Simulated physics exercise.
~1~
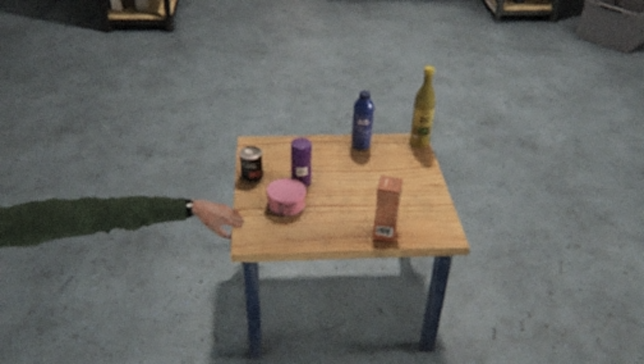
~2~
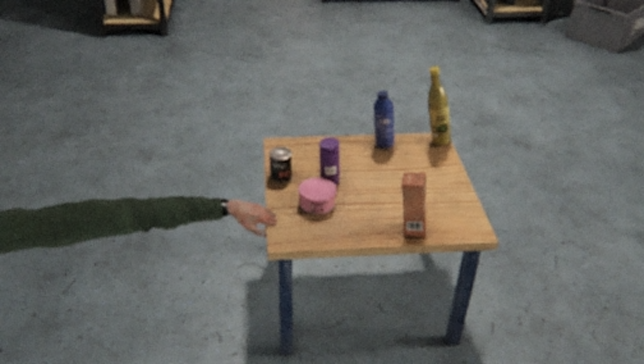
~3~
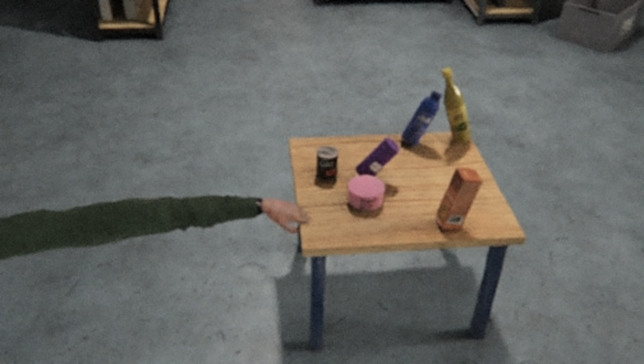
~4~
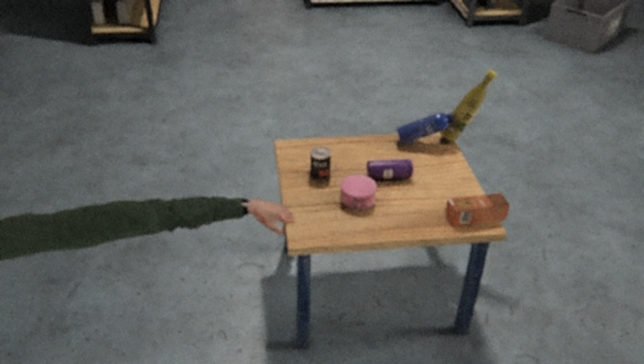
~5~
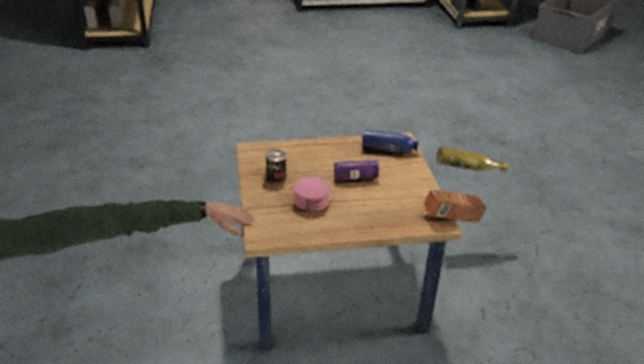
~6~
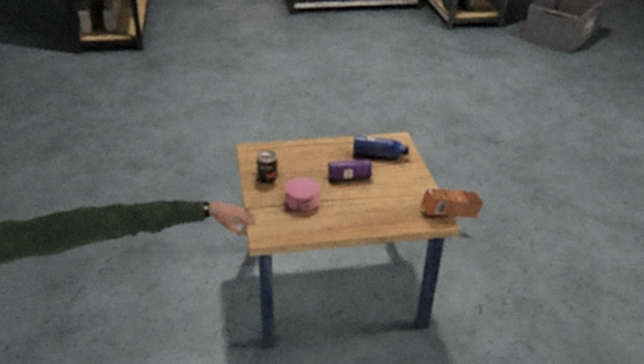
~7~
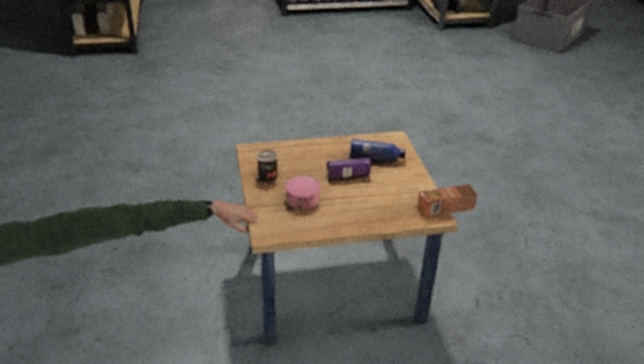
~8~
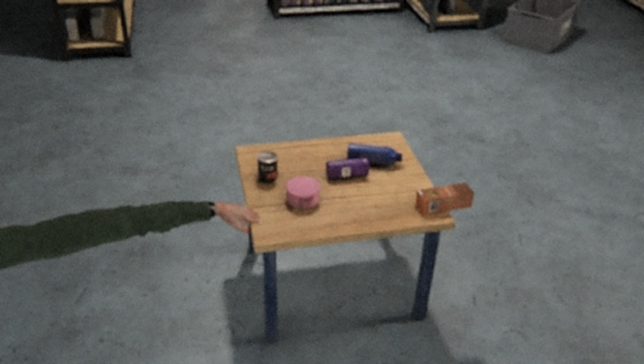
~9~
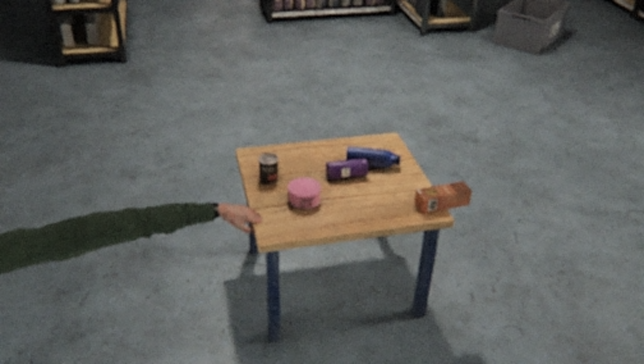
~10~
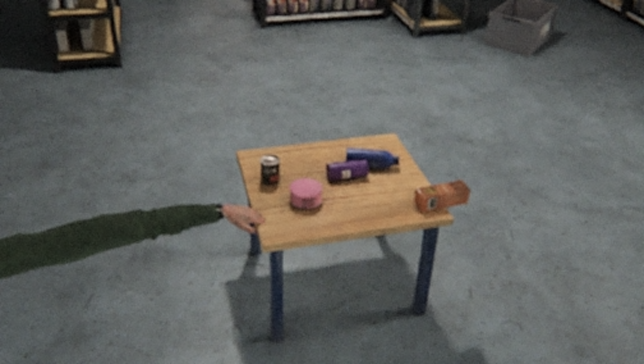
A small wooden table jerked right and then back left beside an outstretched arm, toppling the blue bottle, purple container and orange carton, while the yellow bottle fell off the right side; the dark can stayed upright near the pink tub.
